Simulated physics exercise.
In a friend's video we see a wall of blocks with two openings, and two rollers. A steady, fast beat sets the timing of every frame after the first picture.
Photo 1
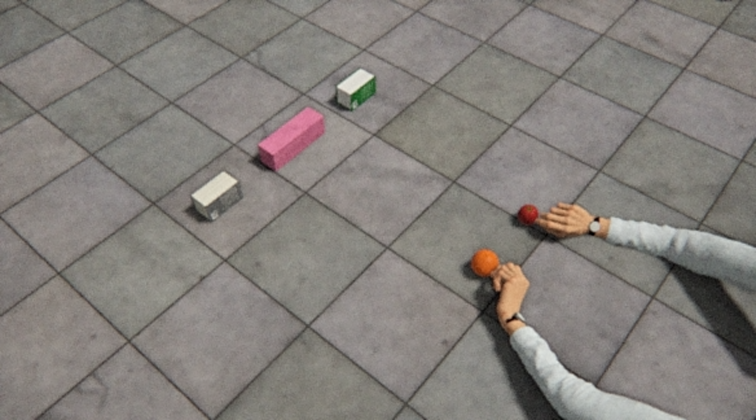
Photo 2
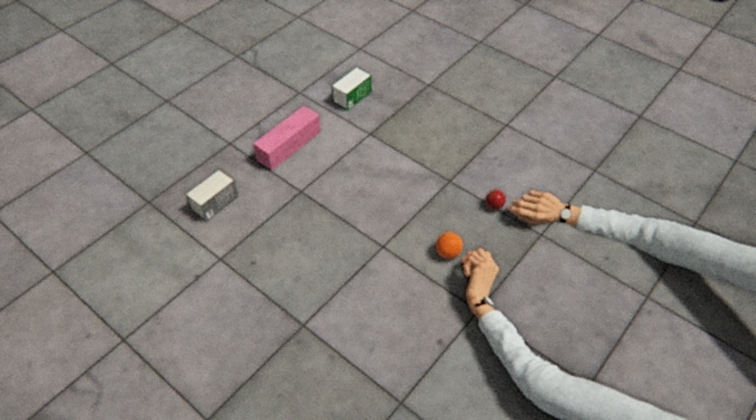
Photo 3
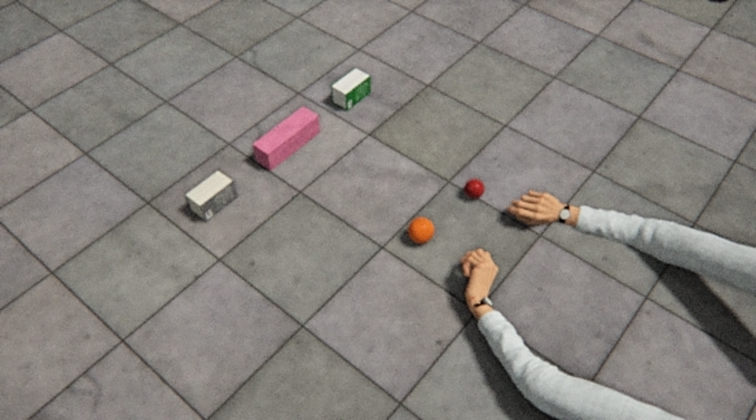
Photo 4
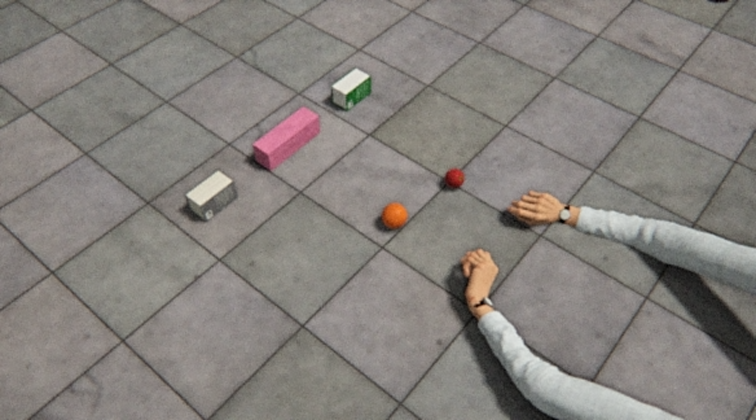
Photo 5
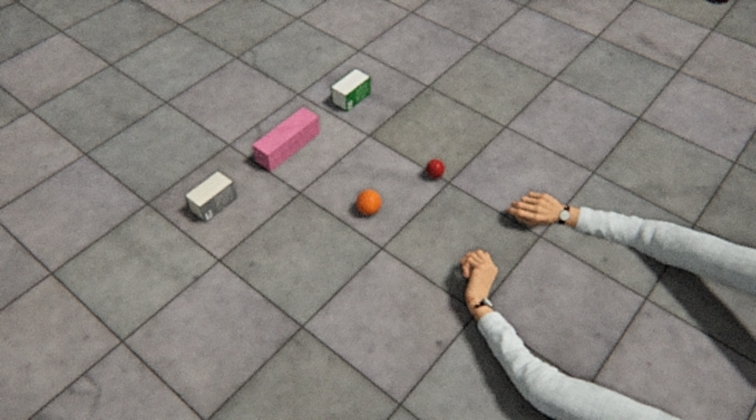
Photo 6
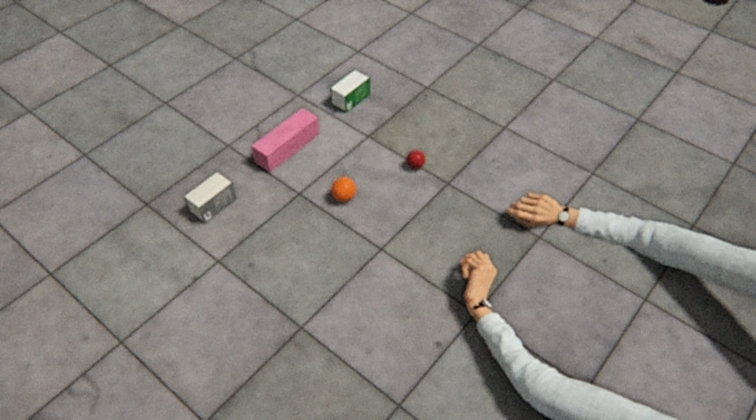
Two hands releasing an orange ball and a smaller red one, both rolling leftward across grey tiles near three spaced blocks.
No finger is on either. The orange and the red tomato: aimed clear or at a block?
My guess is the orange never gets past, my guess is the red tomato goes right through.
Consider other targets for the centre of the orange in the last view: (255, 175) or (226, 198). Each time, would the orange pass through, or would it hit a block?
The orange gets past; bounces off.
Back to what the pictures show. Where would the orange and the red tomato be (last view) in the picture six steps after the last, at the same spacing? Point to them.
By then the orange sits at pixel (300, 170) while the red tomato sits at pixel (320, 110).
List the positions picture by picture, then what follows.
The first picture shows orange (485, 263) under the hand; red tomato (528, 215) under the hand; green book (356, 90).
The second picture shows orange (449, 246); red tomato (496, 200).
The third picture shows orange (421, 230); red tomato (474, 189).
The fourth picture shows orange (395, 216); red tomato (454, 179).
The fifth picture shows orange (369, 202); red tomato (435, 169).
The sixth picture shows orange (344, 190); red tomato (416, 160); pink block (286, 140).
Then, 0.28 s after the last picture, orange coming back near (293, 164); red tomato heading on near (356, 128).
Then, 0.74 s after the last picture, orange coming back near (299, 176); red tomato heading on near (270, 82).
Then, 1.14 s after the last picture, orange coming back near (304, 186); red tomato heading on near (207, 47).
By the end, the orange bounces off; the red tomato rolls through.
